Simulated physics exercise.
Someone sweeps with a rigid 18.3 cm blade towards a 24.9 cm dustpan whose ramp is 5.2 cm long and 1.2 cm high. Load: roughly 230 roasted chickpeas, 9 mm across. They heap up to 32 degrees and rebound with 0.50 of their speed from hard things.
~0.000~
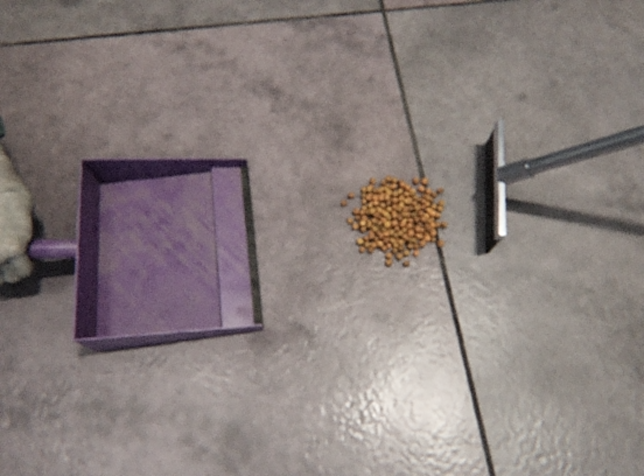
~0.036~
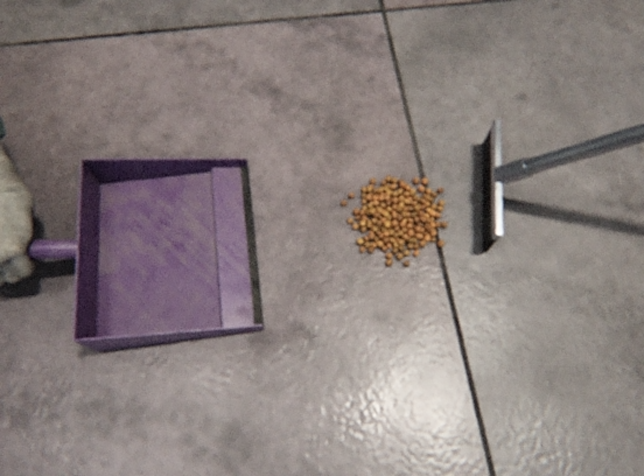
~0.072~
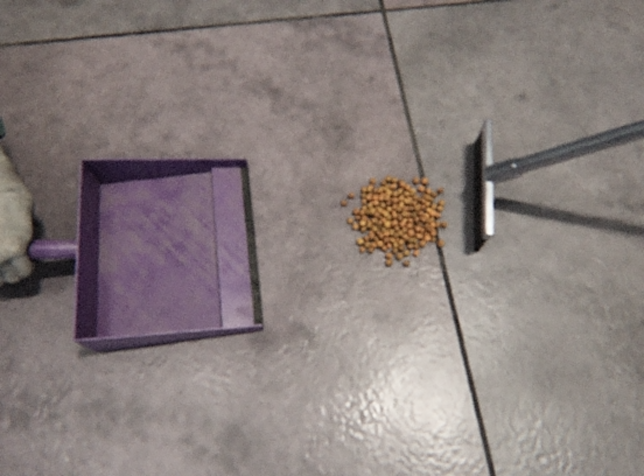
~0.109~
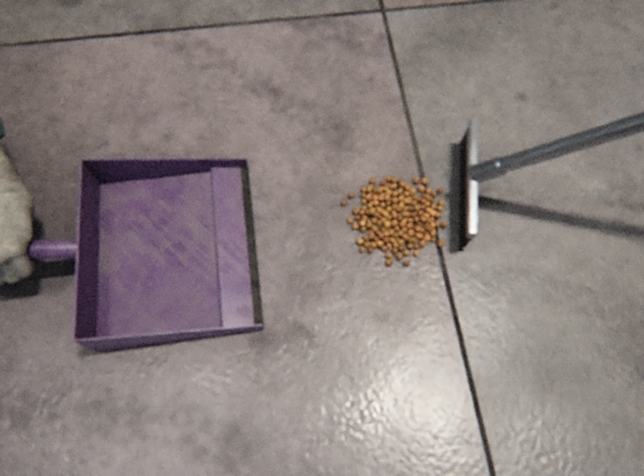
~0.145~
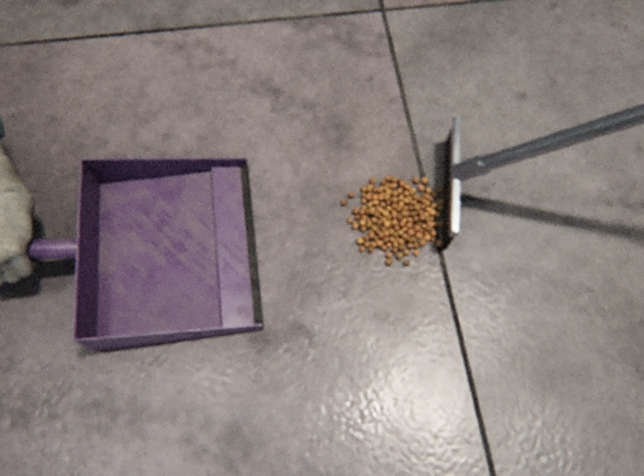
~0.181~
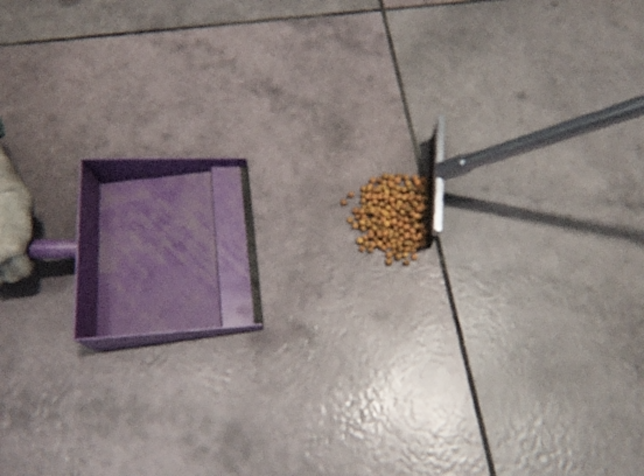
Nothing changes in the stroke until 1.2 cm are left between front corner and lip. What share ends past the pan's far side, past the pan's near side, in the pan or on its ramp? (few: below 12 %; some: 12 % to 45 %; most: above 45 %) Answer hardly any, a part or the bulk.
Far side: A part, near side: Hardly any, pan: A part.
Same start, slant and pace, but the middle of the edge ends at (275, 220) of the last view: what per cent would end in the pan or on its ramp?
About 30 per cent.
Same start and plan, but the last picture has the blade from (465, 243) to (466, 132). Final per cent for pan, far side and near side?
Pan 25, far 5, near 0.
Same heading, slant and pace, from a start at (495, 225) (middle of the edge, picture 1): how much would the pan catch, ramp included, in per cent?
About 30 per cent.
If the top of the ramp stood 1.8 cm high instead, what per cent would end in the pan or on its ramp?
Then about 25 per cent.
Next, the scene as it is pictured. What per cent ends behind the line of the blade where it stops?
Some 20 per cent.
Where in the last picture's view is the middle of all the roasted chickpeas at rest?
Near (254, 201).
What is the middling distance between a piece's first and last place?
About 22 cm.
After 0.37 s, middle of the blade 14 cm from the lip; 0 % over the lip, far side 5 %, near side 0 %.
After 0.49 s, middle of the blade 7 cm from the lip; 0 % over the lip, far side 10 %, near side 0 %.
After 0.74 s, middle of the blade 3 cm from the lip; 35 % over the lip, far side 20 %, near side 0 %.
At rest (1.3 s), far side 20 %, near side 0 %, pan 35 %, in front of the lip or behind the blade 50 %.
